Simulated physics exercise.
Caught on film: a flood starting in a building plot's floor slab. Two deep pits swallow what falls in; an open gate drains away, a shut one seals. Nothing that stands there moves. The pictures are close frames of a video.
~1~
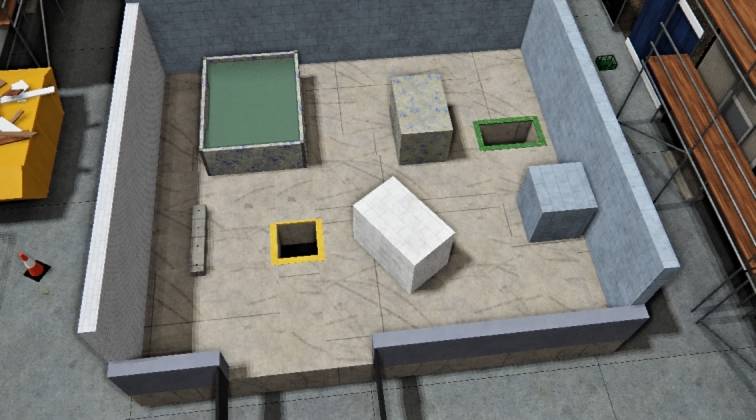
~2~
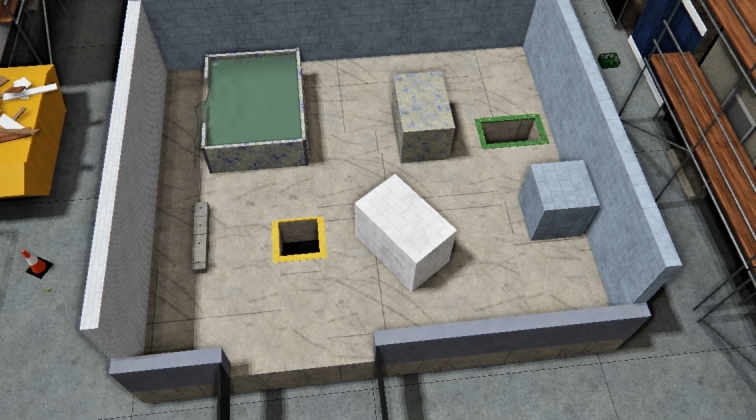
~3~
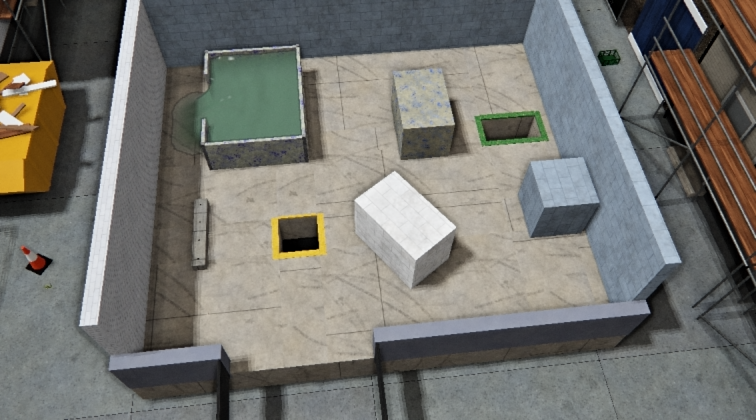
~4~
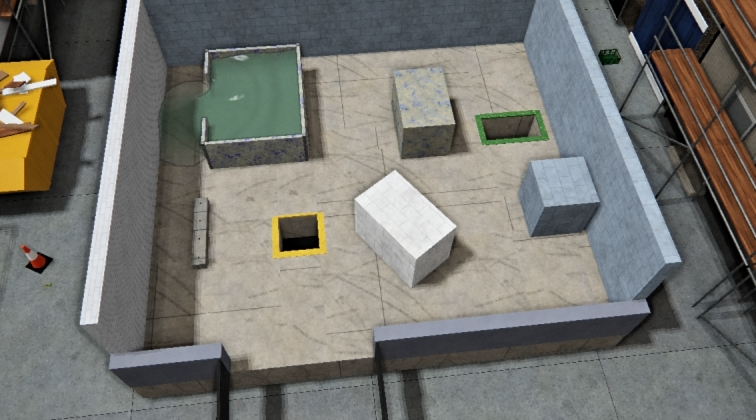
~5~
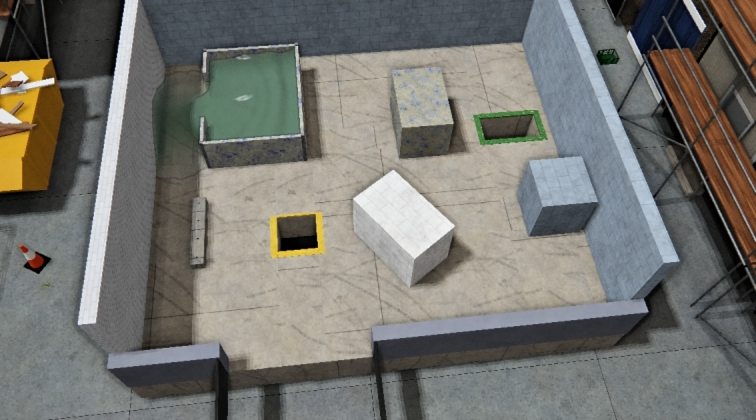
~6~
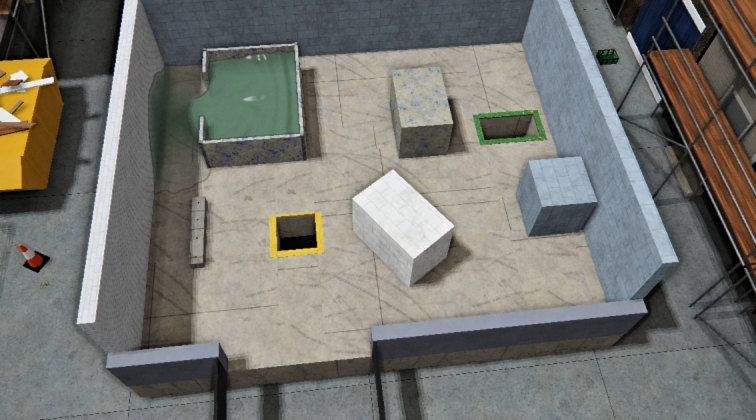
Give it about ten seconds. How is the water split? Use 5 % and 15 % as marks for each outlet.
In the end: The gate takes between 5 and 15 %; the green pit takes between 5 and 15 %; the yellow pit takes between 5 and 15 %.
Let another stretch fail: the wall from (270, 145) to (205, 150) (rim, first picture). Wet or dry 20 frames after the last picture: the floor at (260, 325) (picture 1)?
At that place: Flooded.
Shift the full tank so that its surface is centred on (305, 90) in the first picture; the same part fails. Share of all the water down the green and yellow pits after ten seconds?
Roughly, in per cent: Green 2, yellow 6.
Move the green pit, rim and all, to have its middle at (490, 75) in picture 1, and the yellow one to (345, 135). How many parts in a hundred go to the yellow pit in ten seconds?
Parts in a hundred: Yellow 2.
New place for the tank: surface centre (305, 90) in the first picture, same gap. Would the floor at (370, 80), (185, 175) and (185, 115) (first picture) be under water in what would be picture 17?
One after the other: Clear, wet, under water.
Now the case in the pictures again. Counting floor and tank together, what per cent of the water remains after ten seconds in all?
Roughly 78 per cent.
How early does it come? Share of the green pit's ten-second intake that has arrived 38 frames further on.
Some 30 per cent.
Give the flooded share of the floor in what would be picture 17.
Close to 25 %.
A moment on, water covers 10 % of the floor; the gate 0 %, the green pit 0 %, the yellow pit 0 %.
Next, water covers 25 % of the floor; the gate 0 %, the green pit 0 %, the yellow pit 0 %.
Then, water covers 45 % of the floor; the gate 0 %, the green pit 0 %, the yellow pit 2 %.
Later, water covers 65 % of the floor; the gate 3 %, the green pit 2 %, the yellow pit 4 %.
In the end, water covers 85 % of the floor; the gate 7 %, the green pit 7 %, the yellow pit 8 %.
